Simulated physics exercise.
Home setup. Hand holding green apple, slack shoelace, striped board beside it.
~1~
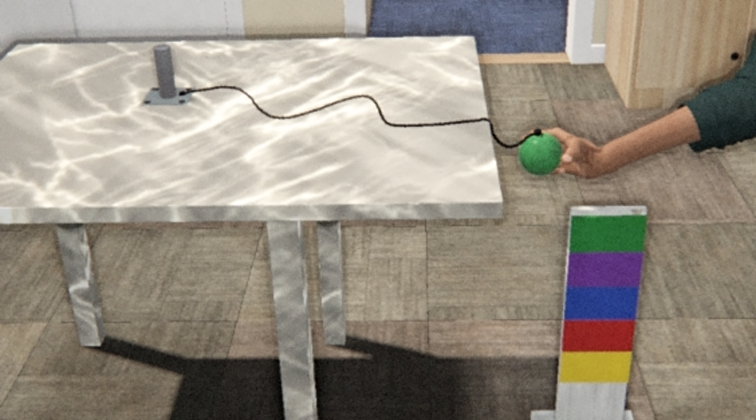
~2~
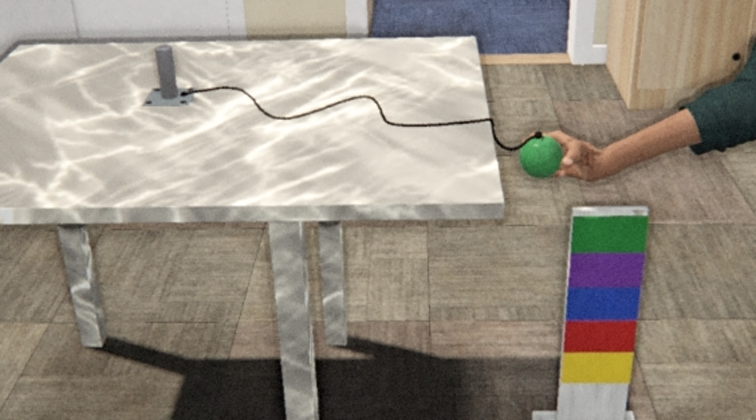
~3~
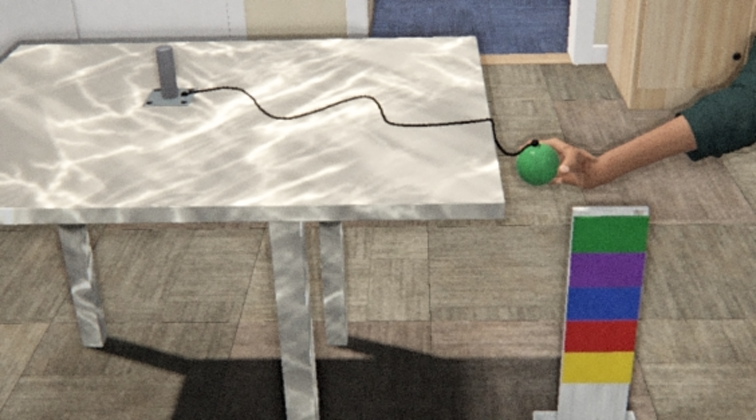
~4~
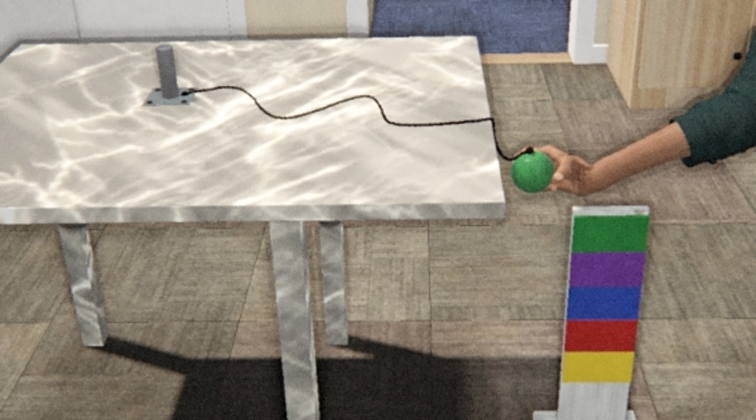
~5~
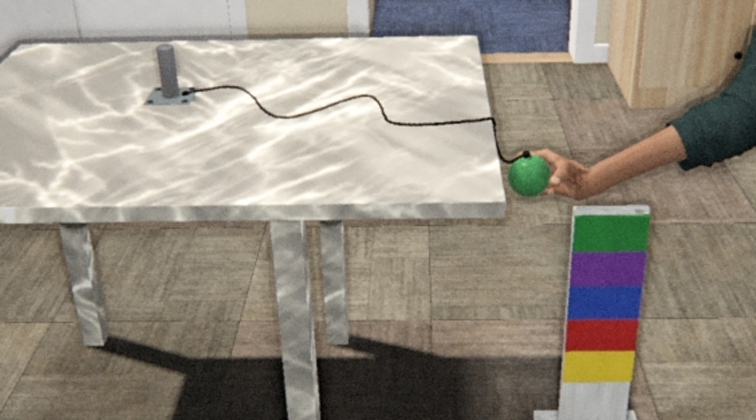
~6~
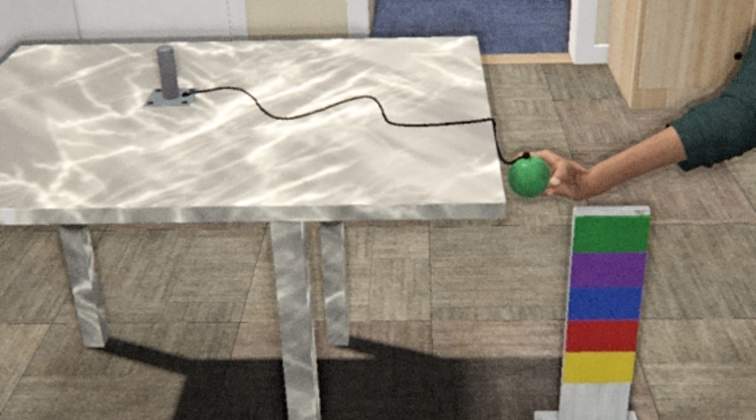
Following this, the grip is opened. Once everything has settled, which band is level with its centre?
The blue band.
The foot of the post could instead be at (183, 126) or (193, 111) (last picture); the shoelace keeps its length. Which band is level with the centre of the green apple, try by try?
Answer, in order: Red, red.
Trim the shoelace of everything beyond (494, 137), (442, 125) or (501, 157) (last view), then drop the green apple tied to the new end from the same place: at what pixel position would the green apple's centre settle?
In order, roughly (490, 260), (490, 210) and (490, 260).
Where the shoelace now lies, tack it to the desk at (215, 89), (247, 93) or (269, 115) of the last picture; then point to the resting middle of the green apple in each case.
In order of the tries: About (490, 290), about (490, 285), about (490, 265).
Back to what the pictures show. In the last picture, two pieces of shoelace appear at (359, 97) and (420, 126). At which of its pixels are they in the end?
The first ends at (426, 108) and the second at (490, 162).
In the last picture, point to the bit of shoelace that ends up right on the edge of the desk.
Around (385, 117).
Soon after, apple near (481, 291); level with blue.
Then, apple near (485, 298); level with blue.
At rest, apple near (487, 299); level with blue. Its middle rests at the blue band.
